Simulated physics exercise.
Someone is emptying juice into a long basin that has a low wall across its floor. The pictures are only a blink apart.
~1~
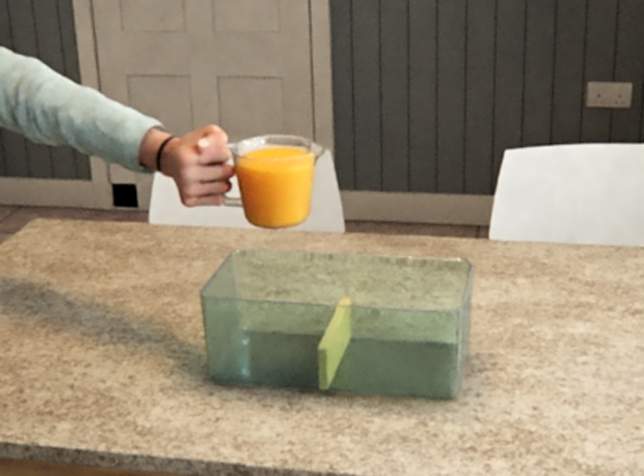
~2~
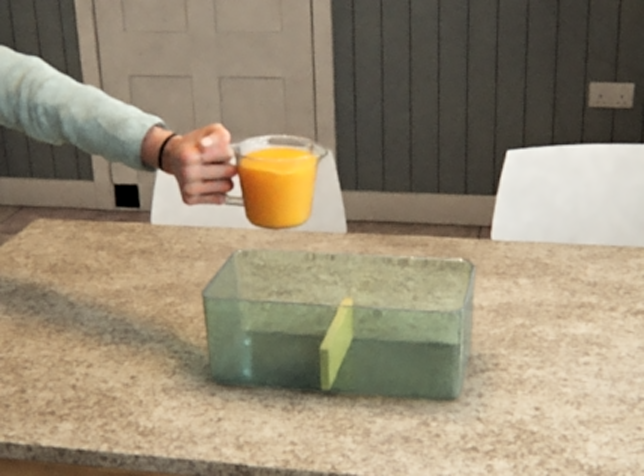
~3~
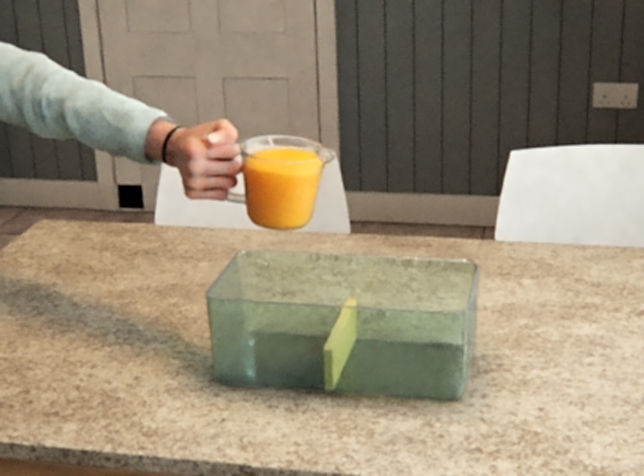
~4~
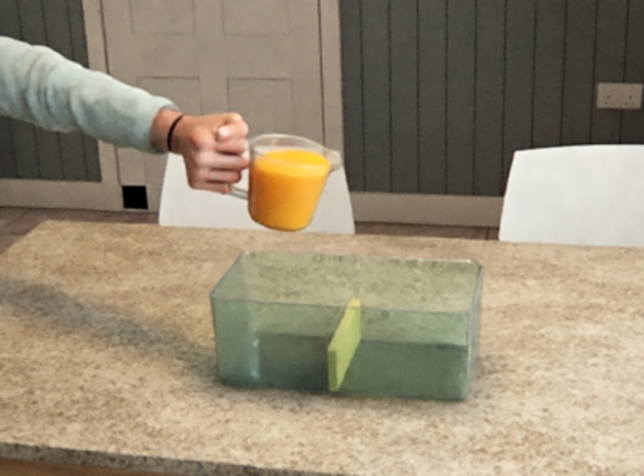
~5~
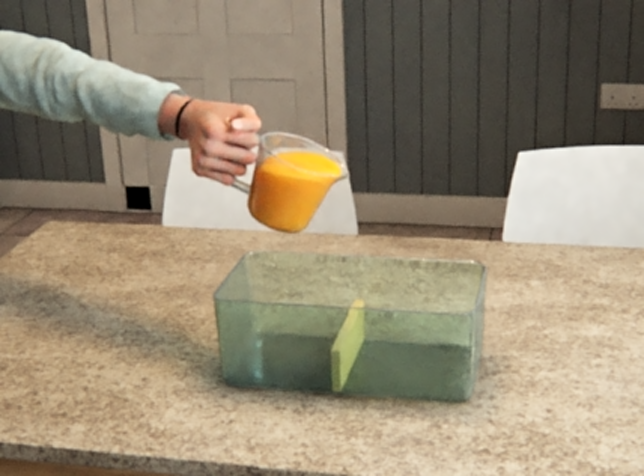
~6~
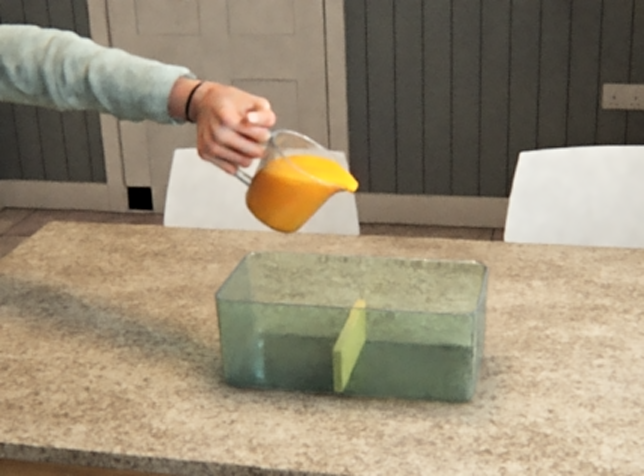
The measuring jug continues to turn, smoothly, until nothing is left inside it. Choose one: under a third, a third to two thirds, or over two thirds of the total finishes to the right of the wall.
Over two thirds finishes to the right of the wall.
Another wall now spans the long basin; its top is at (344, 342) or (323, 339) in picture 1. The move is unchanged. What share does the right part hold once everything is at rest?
About 80 per cent on the first try, and 90 per cent on the second.
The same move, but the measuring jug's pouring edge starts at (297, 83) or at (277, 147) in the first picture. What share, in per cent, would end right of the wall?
Start one gives close to 80 percent, start two close to 20 percent.
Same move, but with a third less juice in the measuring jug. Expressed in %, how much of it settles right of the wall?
About 85 in a hundred.
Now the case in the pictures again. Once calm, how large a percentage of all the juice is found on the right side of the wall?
Around 90 %.
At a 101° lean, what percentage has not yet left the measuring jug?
Roughly 35 percent remains at that point.
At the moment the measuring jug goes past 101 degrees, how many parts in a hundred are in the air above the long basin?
Airborne share: Approx. 30 %.
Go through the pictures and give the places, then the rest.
In the first frame, it leans 0°; its right rim is at (326, 151); the juice meets the walls at (238, 156) and (315, 159); the long basin's rim runs from (217, 273) to (468, 287); the wall's top is at (335, 323).
In the second frame, it leans 2°; its right rim is at (329, 152); the juice meets the walls at (241, 156) and (317, 160).
In the third frame, it leans 6°; its right rim is at (335, 157); the juice meets the walls at (248, 156) and (322, 161).
In the fourth frame, it leans 13°; its right rim is at (342, 165); the juice meets the walls at (254, 158) and (332, 165).
In the fifth frame, it leans 23°; its right rim is at (349, 176); the juice meets the walls at (259, 164) and (343, 169).
In the sixth frame, it leans 35°; its right rim is at (352, 188); the juice meets the walls at (260, 167) and (348, 178); 3 per cent is over the edge.
A moment on, the measuring jug is tipped right over and 34 per cent is still to pour, 0 is left of the wall and 38 right of it.
Next, the measuring jug is tipped right over and 1 per cent is still to pour, 7 is left of the wall and 87 right of it.
Then the measuring jug is tipped right over and 0 per cent is still to pour, 10 is left of the wall and 88 right of it.
Later the measuring jug is tipped right over and 0 per cent is still to pour, 10 is left of the wall and 88 right of it.
Finally, 11 per cent lies left of the wall, 88 right of it and 1 outside.
